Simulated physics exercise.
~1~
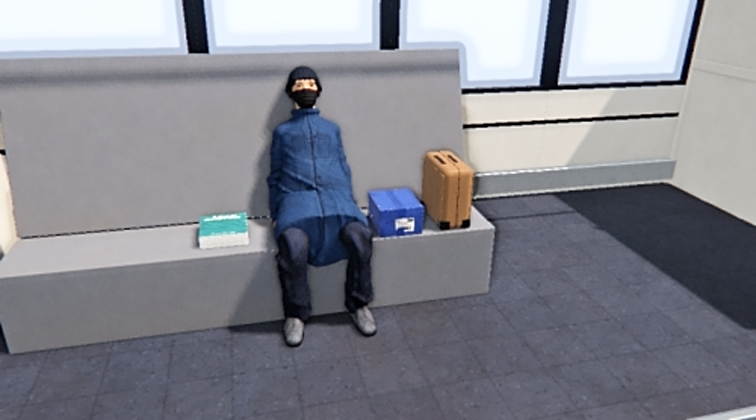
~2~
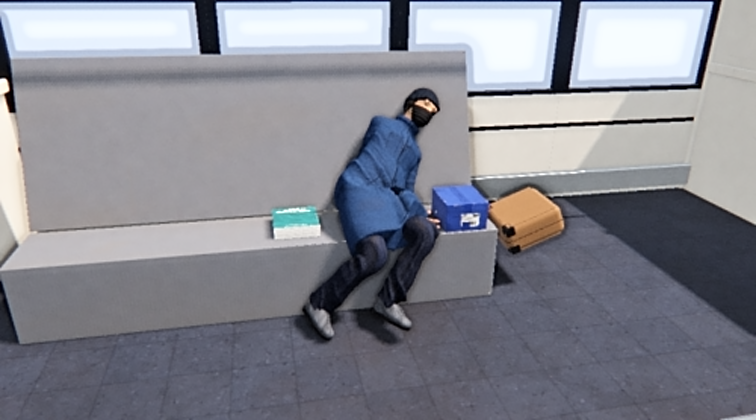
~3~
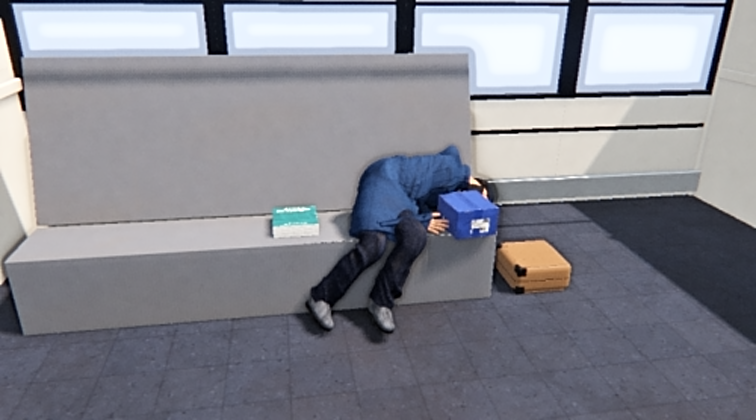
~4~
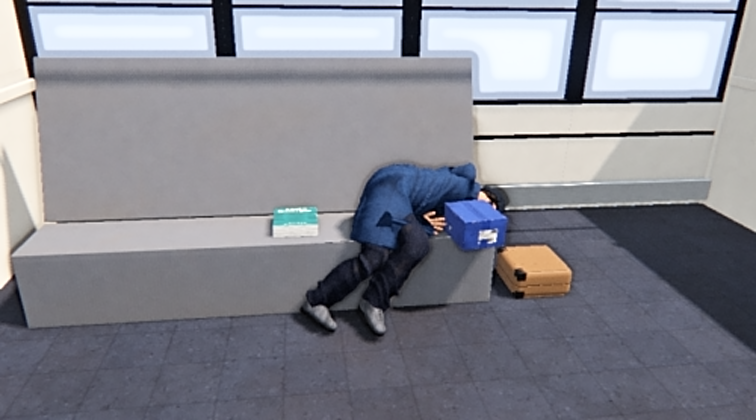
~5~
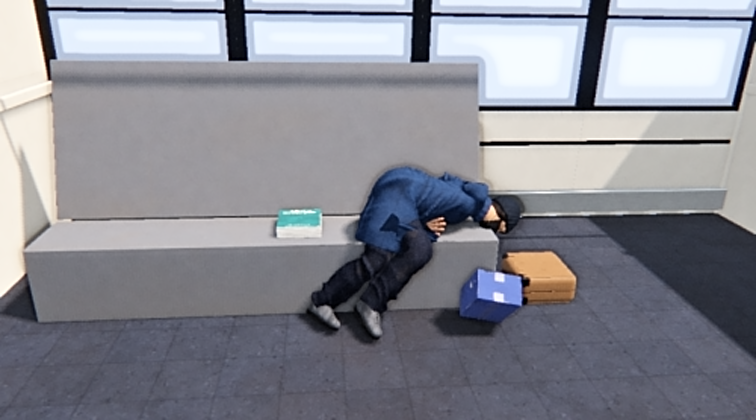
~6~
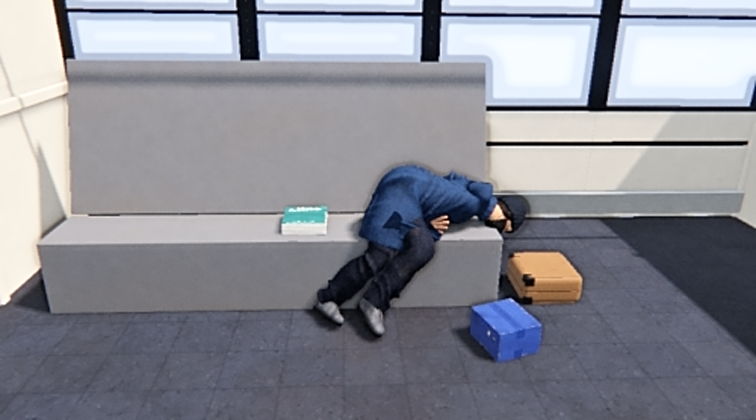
Masked figure in blue coat slumping sideways along a grey bench, brown case then blue box tumbling off, teal box staying.
